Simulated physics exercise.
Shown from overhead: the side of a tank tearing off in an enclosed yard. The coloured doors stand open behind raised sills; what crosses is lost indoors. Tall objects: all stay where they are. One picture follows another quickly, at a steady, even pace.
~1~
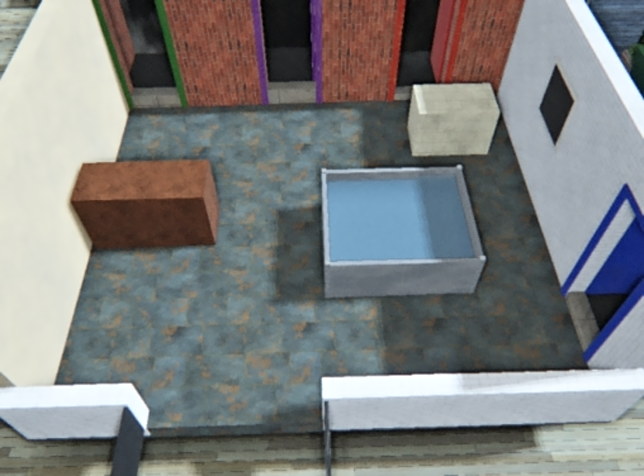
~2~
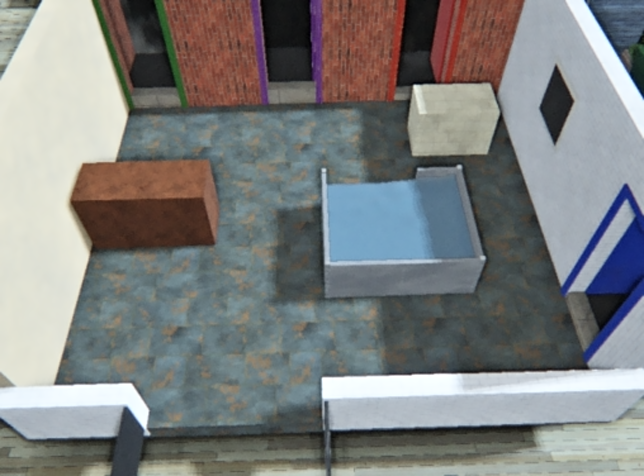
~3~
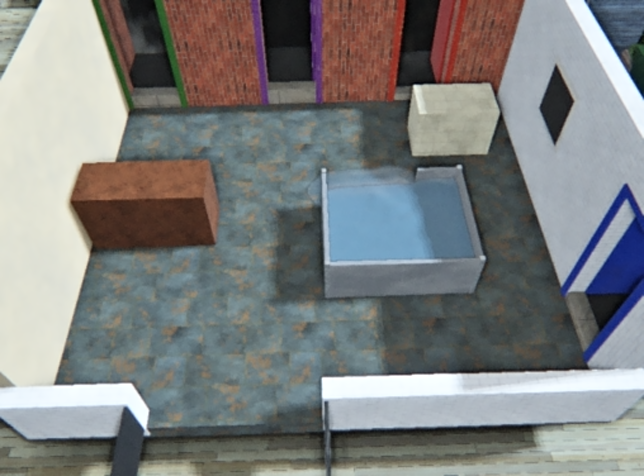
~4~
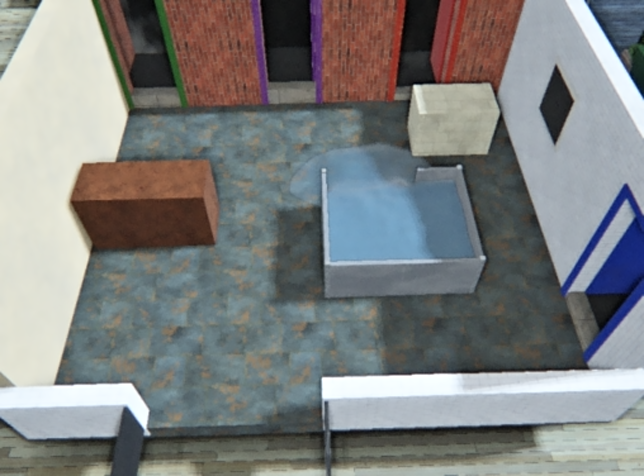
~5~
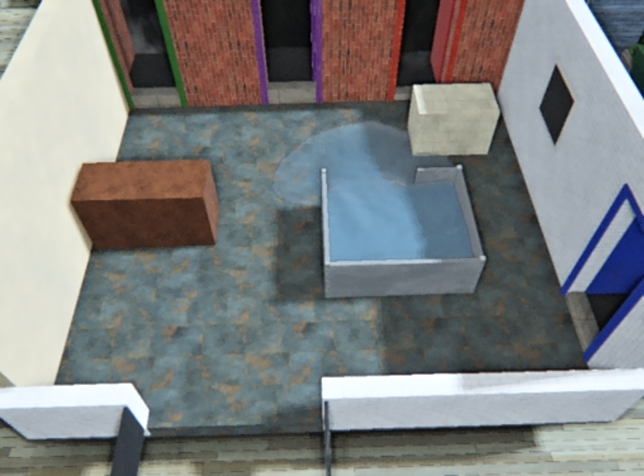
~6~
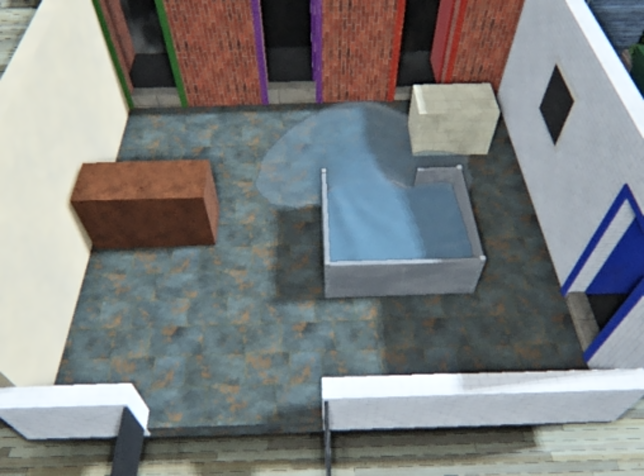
Water sat still in an open tank in a walled yard, then poured out through a gap in the tank's far side and spread across the tiled floor in a widening, rounded pool.
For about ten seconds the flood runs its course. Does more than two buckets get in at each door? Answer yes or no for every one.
Blue door: No, red door: Yes, green door: No, purple door: No.
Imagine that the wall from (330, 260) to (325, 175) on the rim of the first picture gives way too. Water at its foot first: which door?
I'd name the door marked green.
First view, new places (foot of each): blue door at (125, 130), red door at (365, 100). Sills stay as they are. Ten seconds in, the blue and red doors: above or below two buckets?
Well, the blue one crosses the threshold, and the red one crosses the threshold.
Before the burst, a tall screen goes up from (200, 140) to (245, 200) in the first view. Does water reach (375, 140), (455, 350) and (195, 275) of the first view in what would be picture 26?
Taking the points in the order given, they are inundated, high and dry and high and dry.
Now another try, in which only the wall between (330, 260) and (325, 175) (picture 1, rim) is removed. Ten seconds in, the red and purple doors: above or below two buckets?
Result: Red stays unflooded, purple stays unflooded.
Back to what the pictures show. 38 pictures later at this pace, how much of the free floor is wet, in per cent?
I'd say close to 65 per cent.
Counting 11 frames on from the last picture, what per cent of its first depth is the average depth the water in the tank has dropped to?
My reading: Near 40 %.
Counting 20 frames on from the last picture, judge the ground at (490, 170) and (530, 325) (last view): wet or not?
So I'd put them as swamped and unwetted.
A moment on, water covers 25 % of the floor; the blue door not reached, the red door under two buckets in, the green door not reached, the purple door wet at the sill, nothing in.
Next, water covers 35 % of the floor; the blue door not reached, the red door over two buckets in, the green door wet at the sill, nothing in, the purple door wet at the sill, nothing in.
Then, water covers 40 % of the floor; the blue door not reached, the red door over two buckets in, the green door wet at the sill, nothing in, the purple door wet at the sill, nothing in.
Later, water covers 65 % of the floor; the blue door wet at the sill, nothing in, the red door over two buckets in, the green door under two buckets in, the purple door wet at the sill, nothing in.
In the end, water covers 85 % of the floor; the blue door wet at the sill, nothing in, the red door over two buckets in, the green door under two buckets in, the purple door wet at the sill, nothing in.
